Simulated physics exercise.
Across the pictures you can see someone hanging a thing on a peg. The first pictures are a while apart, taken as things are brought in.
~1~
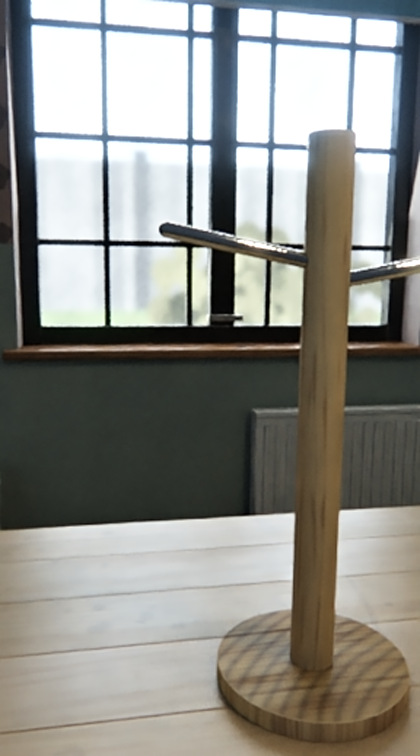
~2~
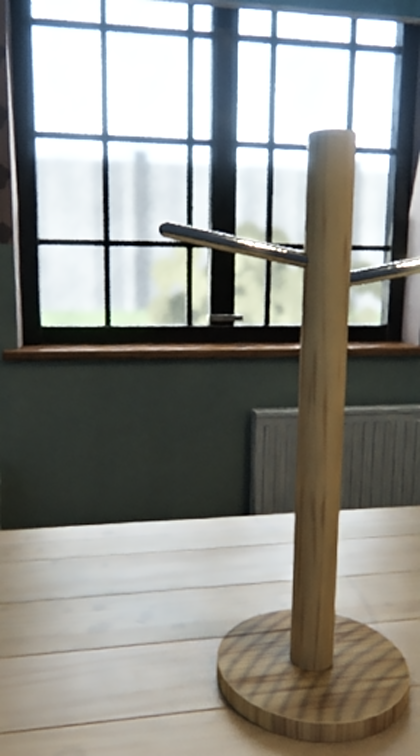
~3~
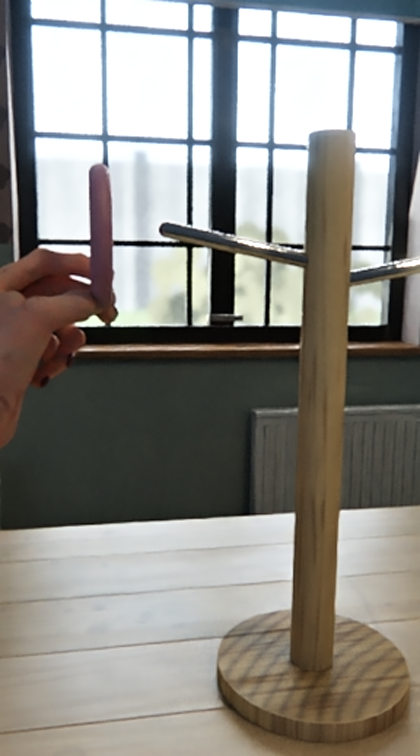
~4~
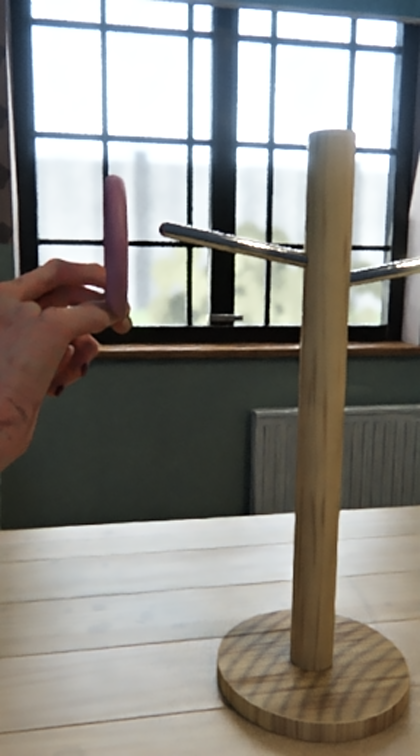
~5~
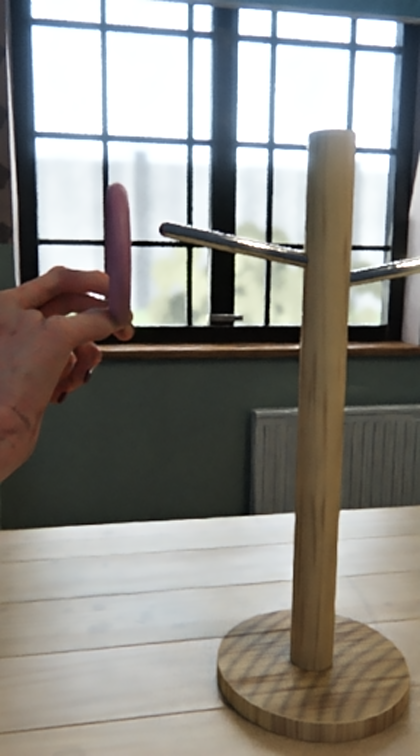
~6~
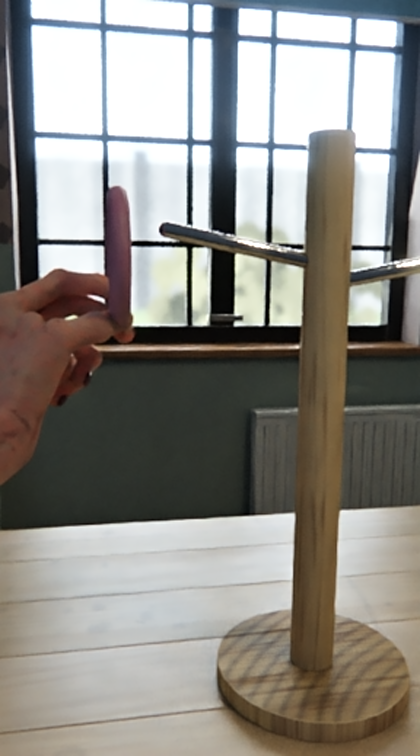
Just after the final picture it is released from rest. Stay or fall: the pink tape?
It ends up fallen.
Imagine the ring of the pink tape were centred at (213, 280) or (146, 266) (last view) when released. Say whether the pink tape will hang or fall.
Try one: It is held up; try two: It goes down.
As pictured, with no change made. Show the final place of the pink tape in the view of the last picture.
I'd say it stops near (122, 636).
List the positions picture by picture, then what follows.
In the first picture, peg stand (313, 423).
In the second picture, peg stand (313, 423).
In the third picture, still on the way; pink tape (101, 240); peg stand (313, 423).
In the fourth picture, still on the way; pink tape (115, 250); peg stand (313, 423).
In the fifth picture, still on the way; pink tape (118, 258); peg stand (313, 423).
In the sixth picture, in place, still held; pink tape (118, 260); peg stand (313, 423).
Then, 0.22 s past the last view, pink tape in the air near (121, 473).
Finally, the pink tape slips down, near (123, 636).
